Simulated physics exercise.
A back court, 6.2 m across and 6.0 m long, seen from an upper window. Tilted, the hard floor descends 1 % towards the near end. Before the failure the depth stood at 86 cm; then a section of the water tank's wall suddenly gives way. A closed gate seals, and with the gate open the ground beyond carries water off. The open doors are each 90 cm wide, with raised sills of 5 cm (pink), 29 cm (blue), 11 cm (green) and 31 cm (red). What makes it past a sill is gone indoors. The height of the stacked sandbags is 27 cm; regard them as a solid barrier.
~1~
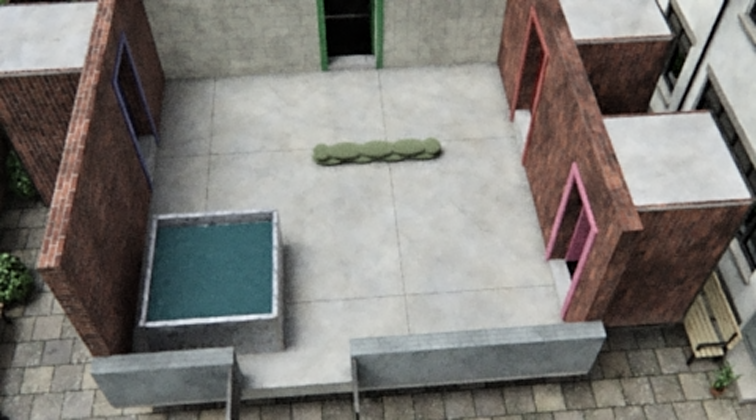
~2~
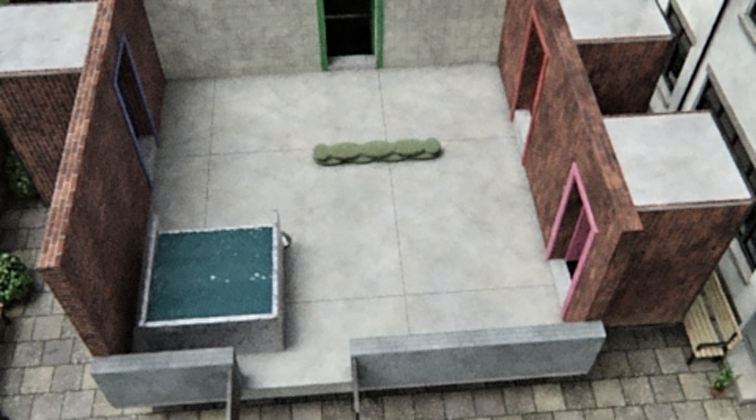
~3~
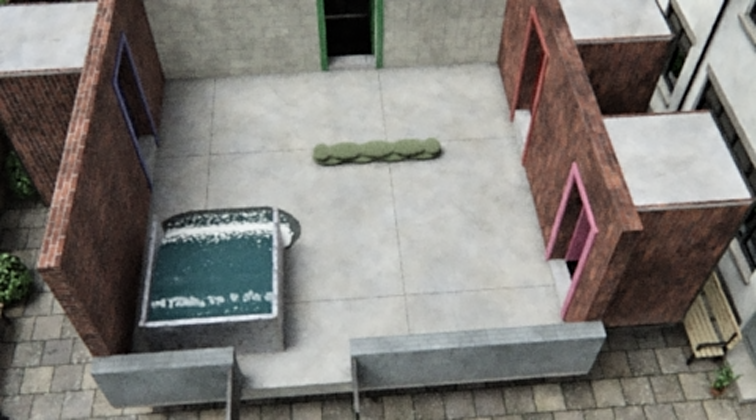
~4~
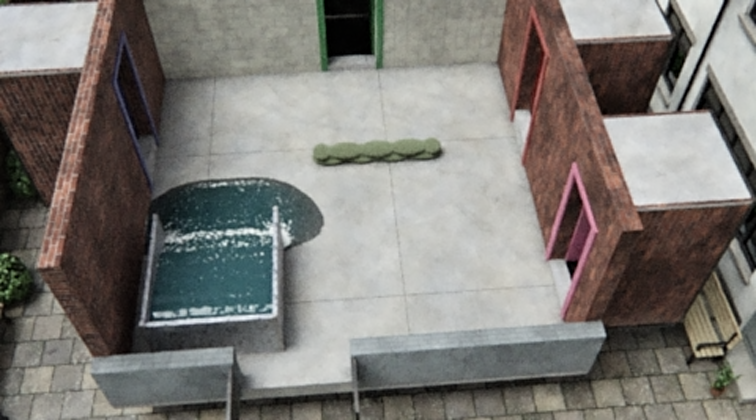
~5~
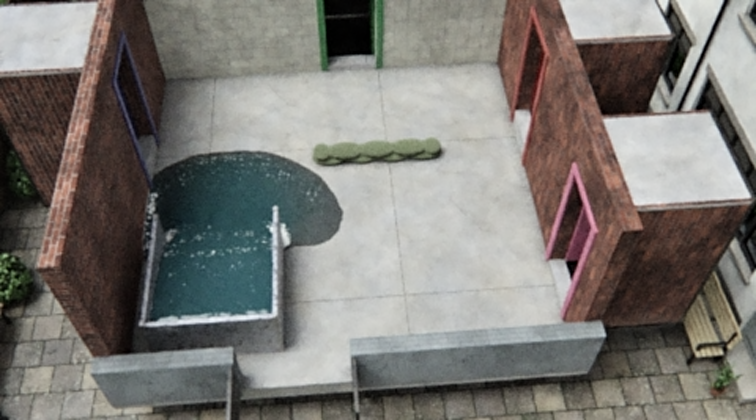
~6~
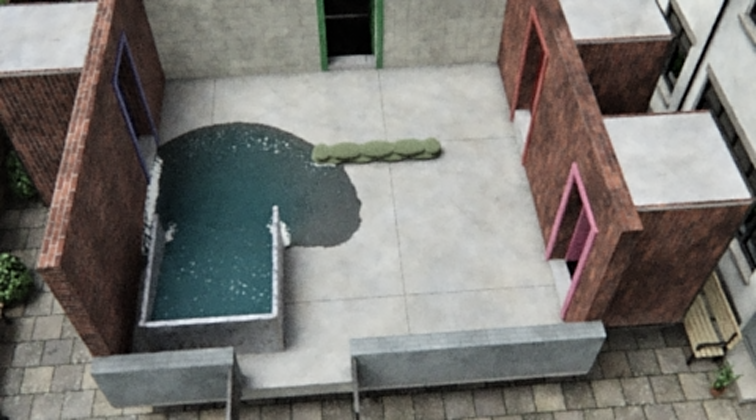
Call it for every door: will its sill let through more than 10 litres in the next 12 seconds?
Pink door - it will, blue door - it will not, green door - it will, red door - it will not.
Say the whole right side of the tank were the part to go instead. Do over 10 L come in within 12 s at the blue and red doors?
The blue door comes out less than that and the red door less than that.
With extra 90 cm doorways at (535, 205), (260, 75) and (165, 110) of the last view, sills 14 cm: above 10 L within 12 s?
In that order: Below, over, above.
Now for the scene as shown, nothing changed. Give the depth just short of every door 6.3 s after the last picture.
In centimetres - pink: 4, blue: 6, green: 4, red: 12.
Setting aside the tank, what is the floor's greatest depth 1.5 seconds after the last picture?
About 46 cm.
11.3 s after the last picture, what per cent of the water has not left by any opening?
88 %.
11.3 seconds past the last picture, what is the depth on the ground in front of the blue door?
6.5 cm.
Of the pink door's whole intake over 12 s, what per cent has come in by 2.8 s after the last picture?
Fraction in by then: Around 0 per cent.
Then, 0.7 s after the last picture water covers 35 % of the floor and is deepest (48 cm) near (166, 81); pink door not reached, blue door 20 cm at the sill, 0 L in, green door not reached, red door not reached.
Then, 1.5 s after the last picture water covers 45 % of the floor and is deepest (46 cm) near (185, 86); pink door not reached, blue door 17 cm at the sill, 0 L in, green door 19 cm at the sill, 9 L in, red door not reached.
Then, 2.8 s after the last picture water covers 65 % of the floor and is deepest (22 cm) near (190, 144); pink door 1 cm at the sill, 0 L in, blue door 13 cm at the sill, 0 L in, green door 14 cm at the sill, 31 L in, red door 8 cm at the sill, 0 L in.
Then, 6.3 s after the last picture water covers 90 % of the floor and is deepest (18 cm) near (430, 359); pink door 4 cm at the sill, 1 L in, blue door 6 cm at the sill, 0 L in, green door 4 cm at the sill, 34 L in, red door 12 cm at the sill, 0 L in.
Then, 11.3 s after the last picture water covers 95 % of the floor and is deepest (12 cm) near (152, 196); pink door 9 cm at the sill, 72 L in, blue door 7 cm at the sill, 0 L in, green door 4 cm at the sill, 34 L in, red door 5 cm at the sill, 0 L in.
